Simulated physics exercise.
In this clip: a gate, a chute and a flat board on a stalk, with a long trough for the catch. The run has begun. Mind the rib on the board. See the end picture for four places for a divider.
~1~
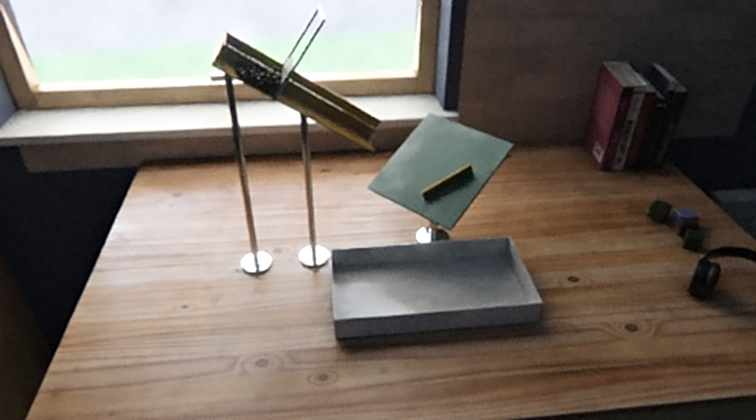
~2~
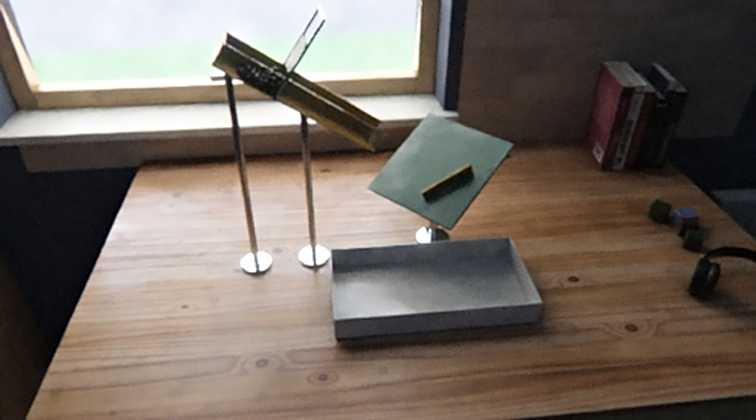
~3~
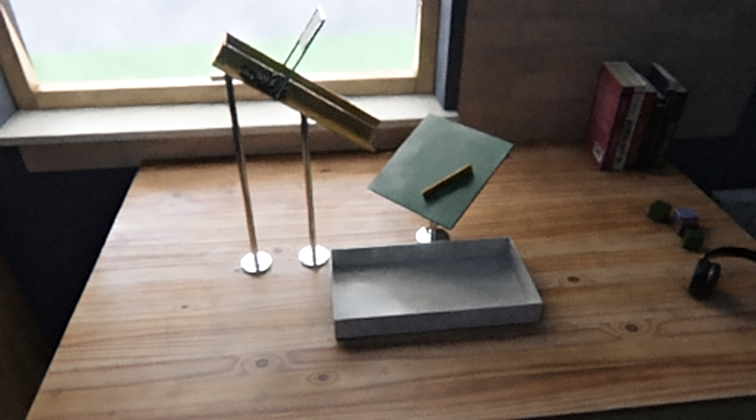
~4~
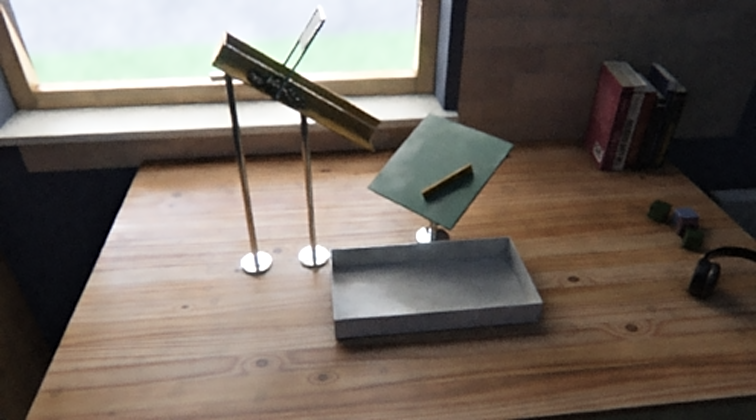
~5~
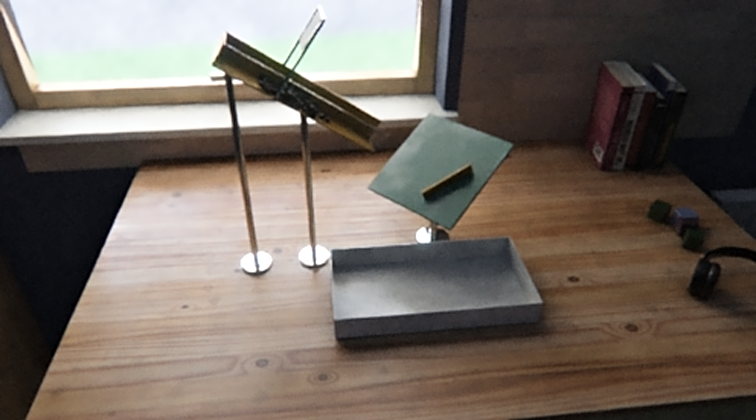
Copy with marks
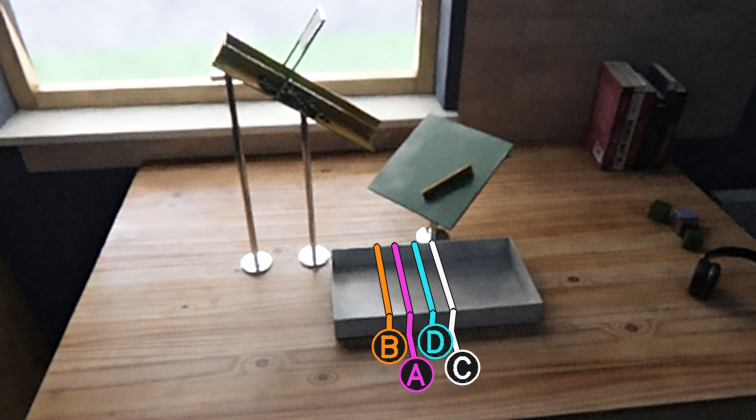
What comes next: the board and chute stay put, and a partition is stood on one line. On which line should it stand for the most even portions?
Use line B.
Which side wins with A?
Left.
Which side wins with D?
The left side.
On the marked copy, line A crosses the front rim at (409, 313); line B crosses the front rim at (389, 315); line C crosses the front rim at (453, 310); line D crosses the front rim at (432, 311).
For line A, of what is caught, almost all on the left of the divider, about a tenth on the right.
For line B, of what is caught, roughly half on the left of the divider, roughly half on the right.
For line C, of what is caught, almost all on the left of the divider, just a few on the right.
For line D, of what is caught, almost all on the left of the divider, about a tenth on the right.
